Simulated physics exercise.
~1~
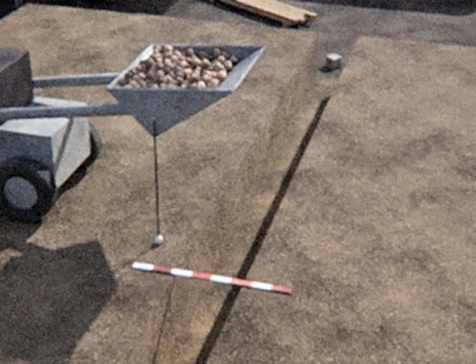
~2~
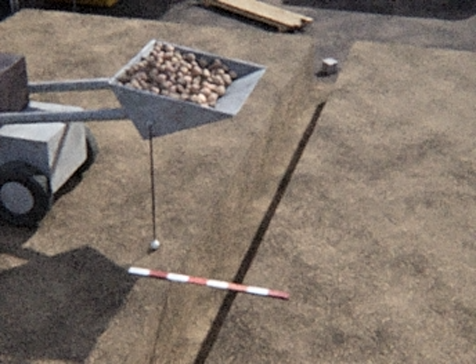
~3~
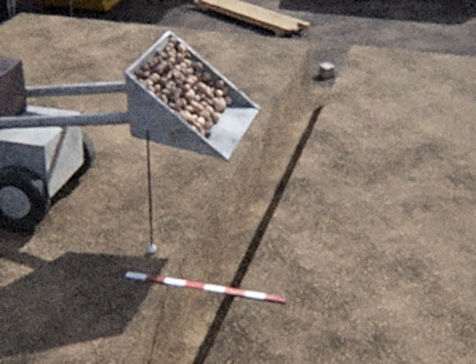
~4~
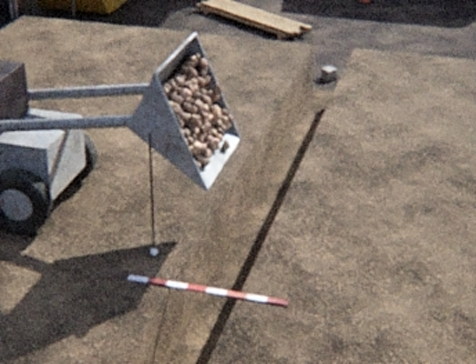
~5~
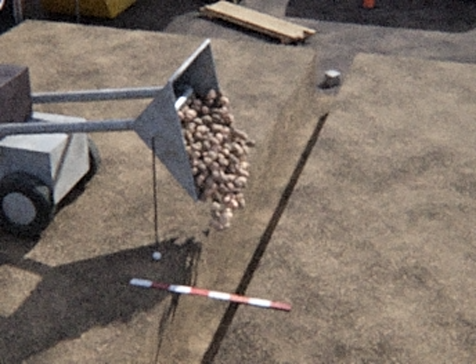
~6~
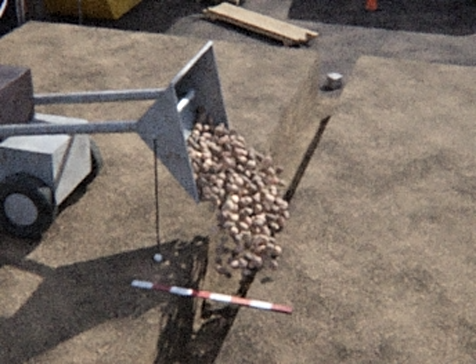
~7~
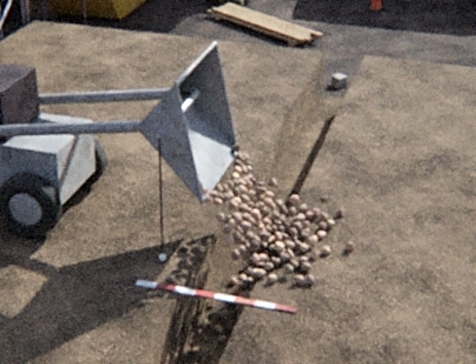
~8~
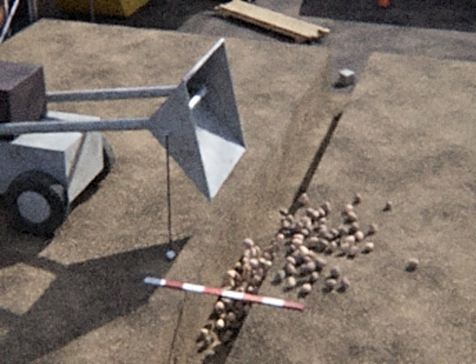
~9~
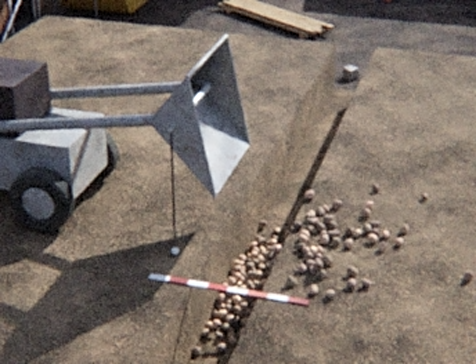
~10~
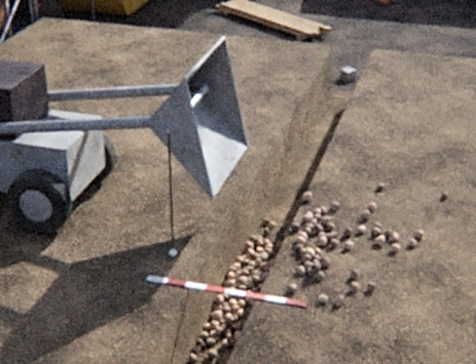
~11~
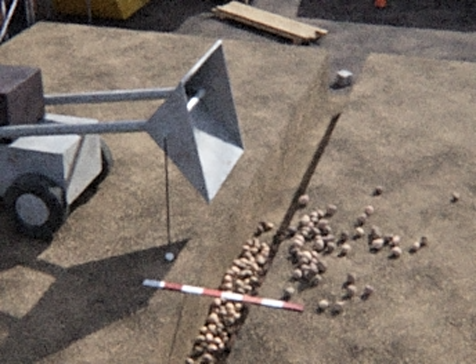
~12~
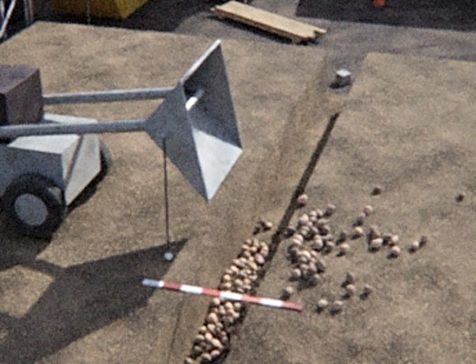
On a sunlit dirt yard, a compact loader at the left holds a steel bucket heaped with brown stones beside a narrow trench, with a red and white striped staff lying across it. The bucket tips forward toward the right, and at first the stones stay inside. As it tilts steeply, they slide over the lip and pour down in a thick stream. Most drop into the trench, while others scatter onto the ground beyond it. The emptied bucket stays tilted, and the stones lie still, piled along the trench with a loose scatter to the right.
